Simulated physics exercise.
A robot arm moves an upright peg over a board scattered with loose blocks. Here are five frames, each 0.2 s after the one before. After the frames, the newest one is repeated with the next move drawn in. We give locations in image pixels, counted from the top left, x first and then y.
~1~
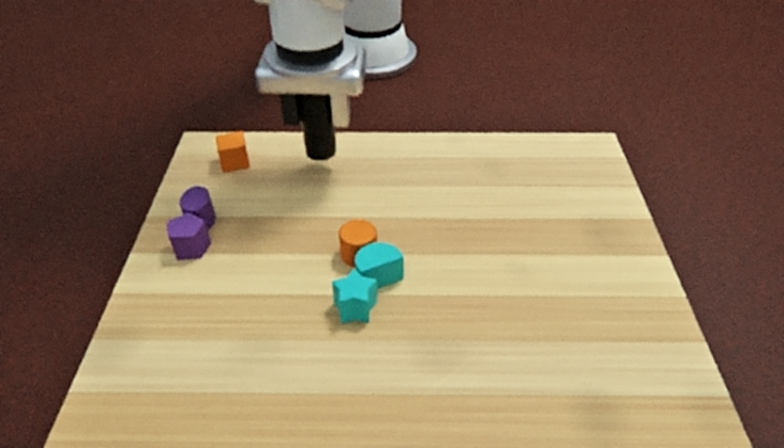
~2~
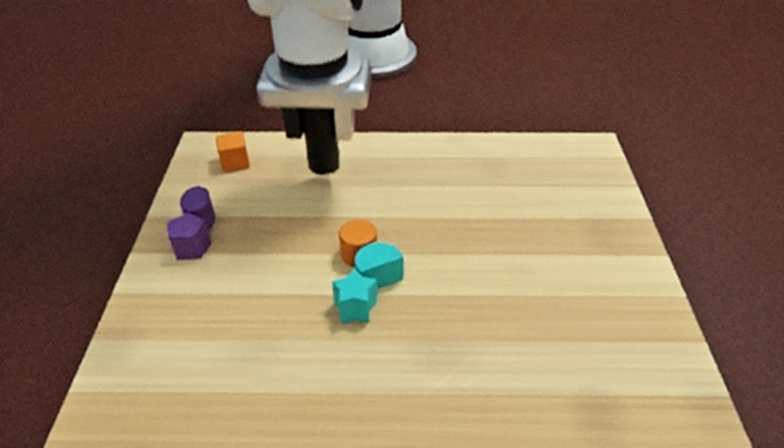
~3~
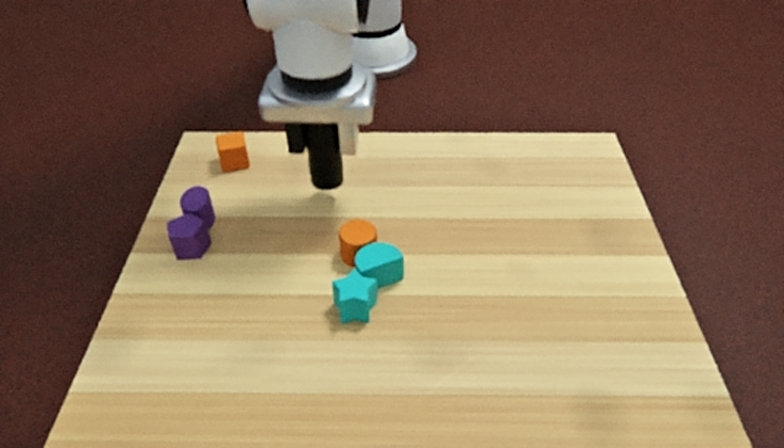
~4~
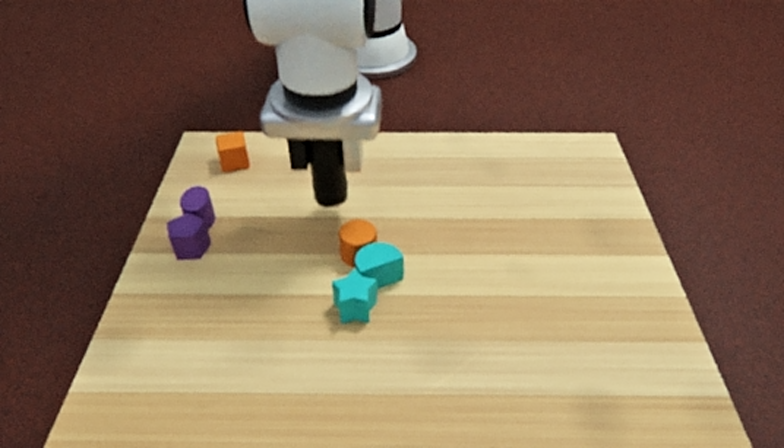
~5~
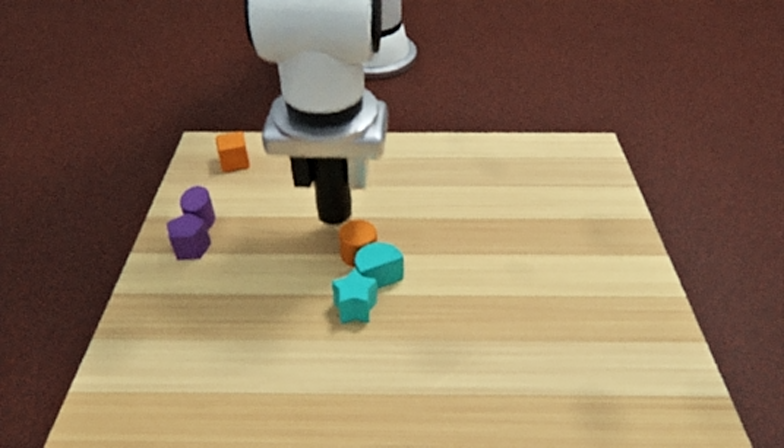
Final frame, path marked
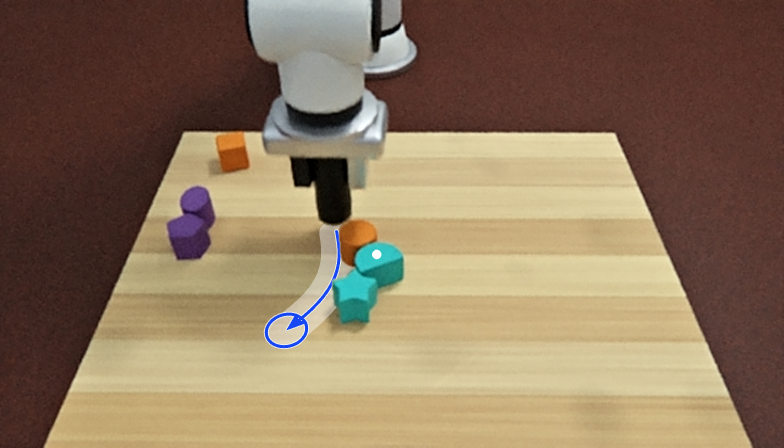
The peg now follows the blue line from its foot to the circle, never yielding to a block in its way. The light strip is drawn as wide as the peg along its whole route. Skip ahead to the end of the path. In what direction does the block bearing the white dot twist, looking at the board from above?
The block spins clockwise.
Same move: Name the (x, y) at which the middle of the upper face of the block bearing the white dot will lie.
The spot you're after is about (405, 271) in the image.
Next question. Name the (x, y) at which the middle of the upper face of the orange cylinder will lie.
I'd guess (372, 253).
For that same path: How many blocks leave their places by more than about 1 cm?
There will be two blocks that move more than 1 cm.
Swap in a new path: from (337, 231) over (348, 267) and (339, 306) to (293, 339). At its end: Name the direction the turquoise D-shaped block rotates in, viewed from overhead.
If we look at it from overhead, the turquoise D-shaped block pivots clockwise.
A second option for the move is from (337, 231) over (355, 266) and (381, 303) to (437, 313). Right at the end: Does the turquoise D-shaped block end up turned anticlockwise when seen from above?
I believe not.
The drawn path runs from (337, 231) through (338, 264) and (322, 298) to (287, 330); the dot is on the turquoise D-shaped block.
On the path given first. One third of the way, peg (337, 247); orange cylinder (372, 249); turquoise D-shaped block (401, 270), turned 30° clockwise.
Two thirds of the way, peg (319, 282); turquoise star-shaped block (352, 289), turned 15° anticlockwise; orange cylinder (372, 253); turquoise D-shaped block (405, 271), turned 35° clockwise.
At the end, peg (283, 314); turquoise star-shaped block (351, 290), turned 25° anticlockwise; orange cylinder (372, 253); turquoise D-shaped block (405, 271), turned 35° clockwise.
